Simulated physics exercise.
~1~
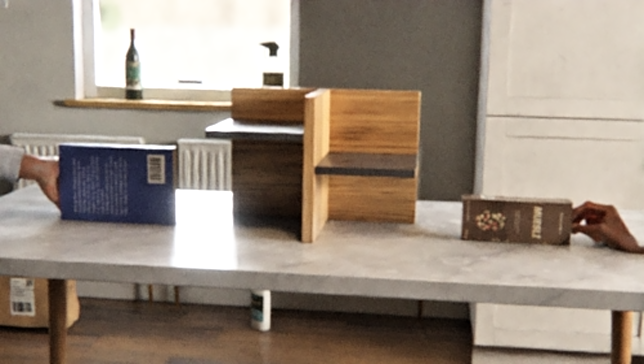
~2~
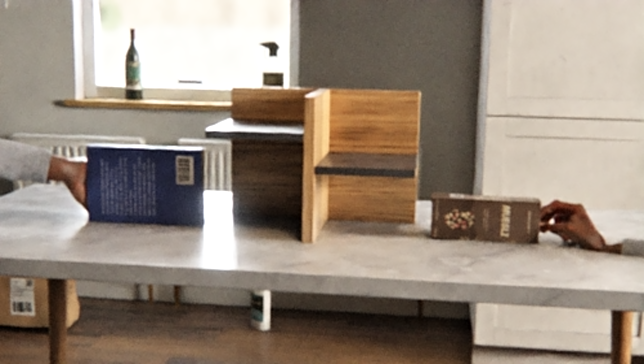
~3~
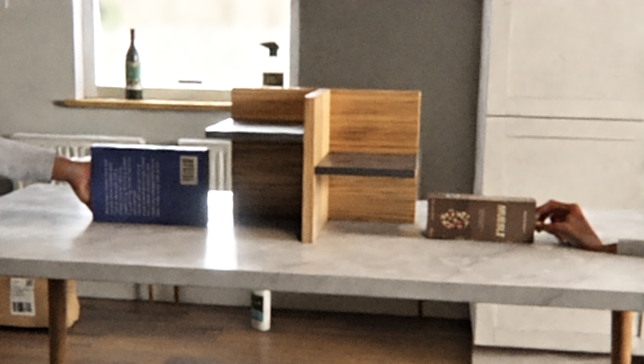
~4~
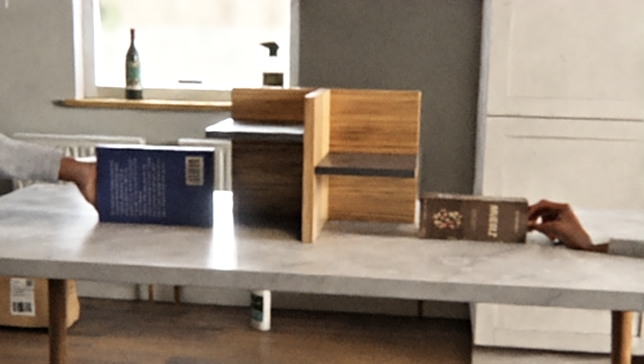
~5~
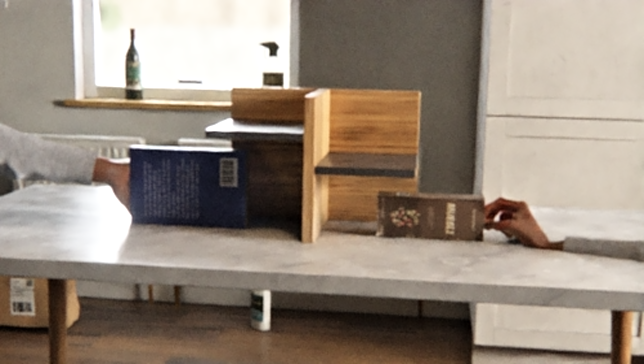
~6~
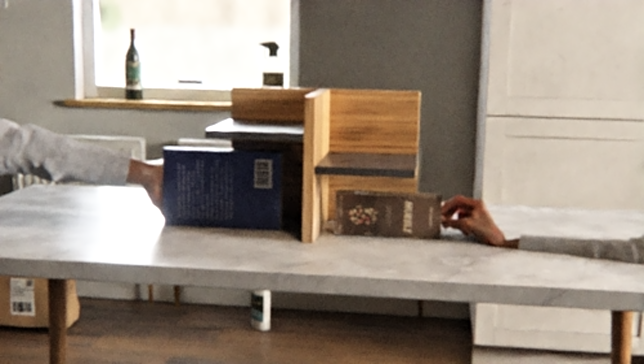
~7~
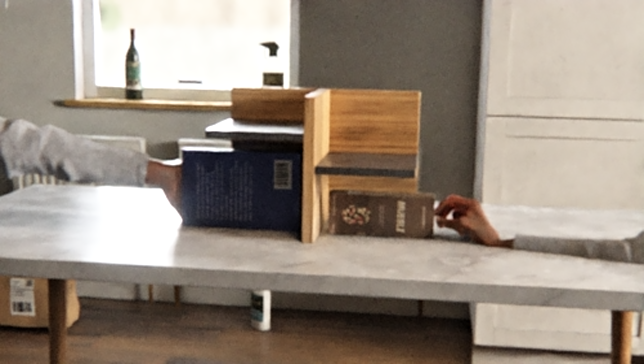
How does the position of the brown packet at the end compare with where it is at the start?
At the start the brown packet lies out on the open table to the right of the rack. By the end it has moved left and sits under the rack's right shelf, close to the central upright.
